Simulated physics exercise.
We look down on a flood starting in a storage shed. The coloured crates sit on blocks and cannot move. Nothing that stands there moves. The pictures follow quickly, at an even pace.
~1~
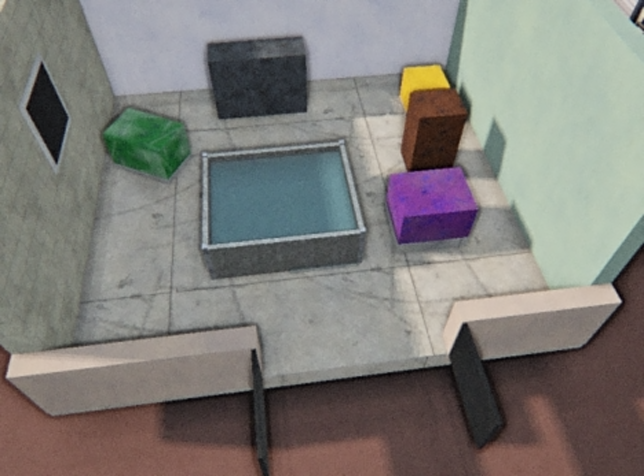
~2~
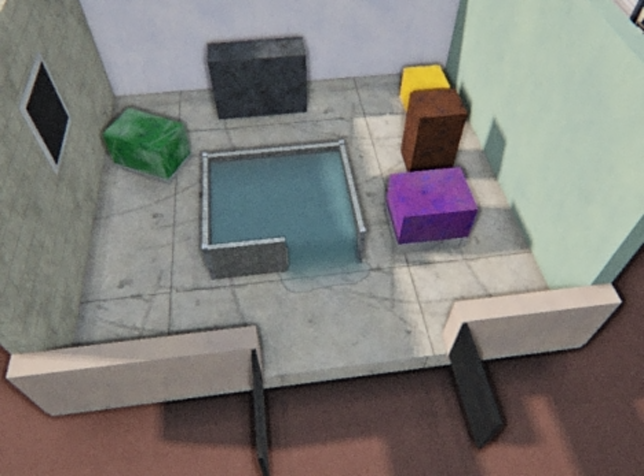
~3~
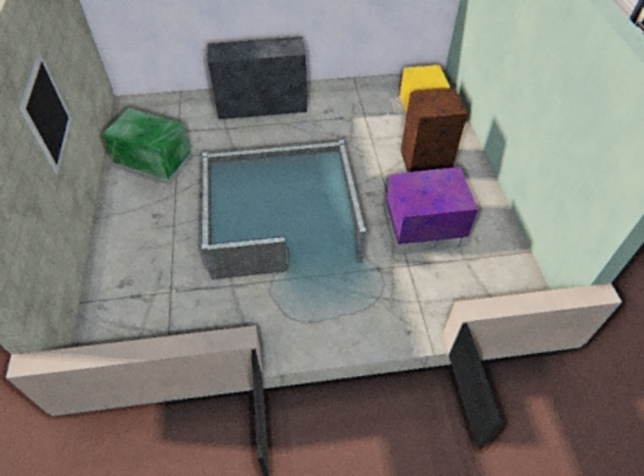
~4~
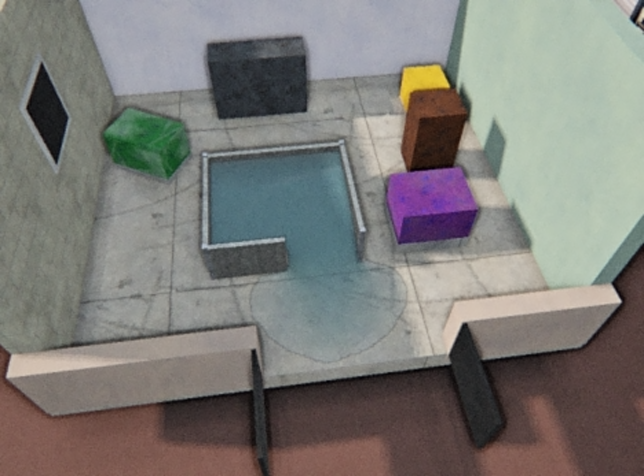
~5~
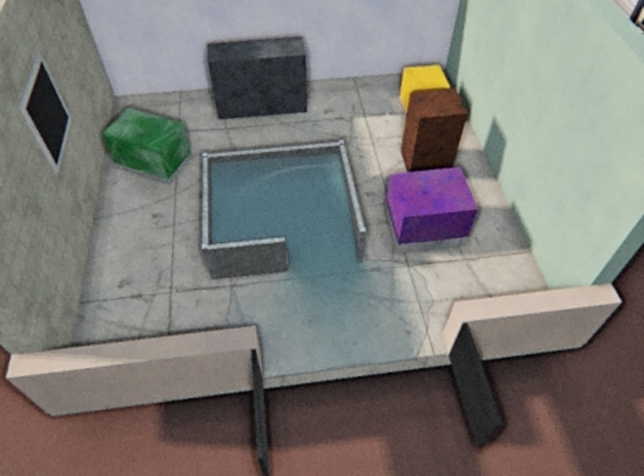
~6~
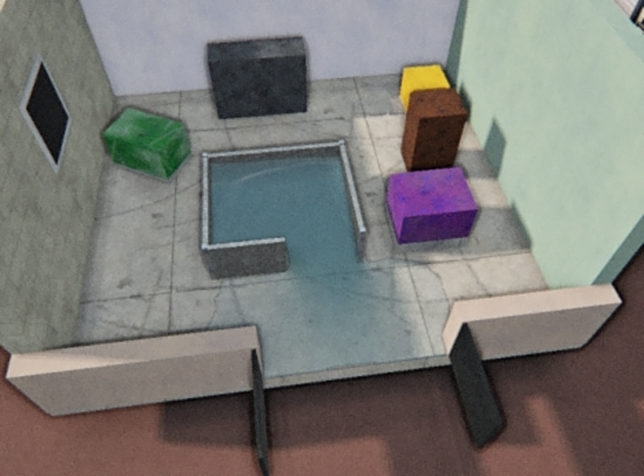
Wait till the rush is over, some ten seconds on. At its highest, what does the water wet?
One by one: The yellow crate escapes dry; the green crate escapes dry; the purple crate escapes dry.
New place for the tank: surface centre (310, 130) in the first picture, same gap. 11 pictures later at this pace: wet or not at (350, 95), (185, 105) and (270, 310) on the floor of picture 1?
In that order: No water, clear, awash.
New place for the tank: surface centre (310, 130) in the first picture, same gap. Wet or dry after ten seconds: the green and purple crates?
Green crate remains dry, purple crate ends up wet.
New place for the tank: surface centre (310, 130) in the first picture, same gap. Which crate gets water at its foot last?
It is the green-painted one.
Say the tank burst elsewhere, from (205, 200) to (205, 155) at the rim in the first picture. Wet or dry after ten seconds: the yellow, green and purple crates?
Yellow is wetted, green is soaked, purple is safe.
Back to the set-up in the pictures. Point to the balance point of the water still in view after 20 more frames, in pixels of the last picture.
Roughly at (309, 246).
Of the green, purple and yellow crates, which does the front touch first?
First comes the purple-painted one.
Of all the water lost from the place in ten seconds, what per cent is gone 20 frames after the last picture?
Roughly 65 per cent.
A moment on, water covers 15 % of the floor; the yellow crate not reached, the green crate not reached, the purple crate not reached.
Next, water covers 20 % of the floor; the yellow crate not reached, the green crate not reached, the purple crate not reached.
Then, water covers 25 % of the floor; the yellow crate not reached, the green crate not reached, the purple crate water round its plinth.
Later, water covers 30 % of the floor; the yellow crate water round its plinth, the green crate not reached, the purple crate water round its plinth.
In the end, water covers 30 % of the floor; the yellow crate stayed above the water, the green crate stayed above the water, the purple crate stayed above the water.
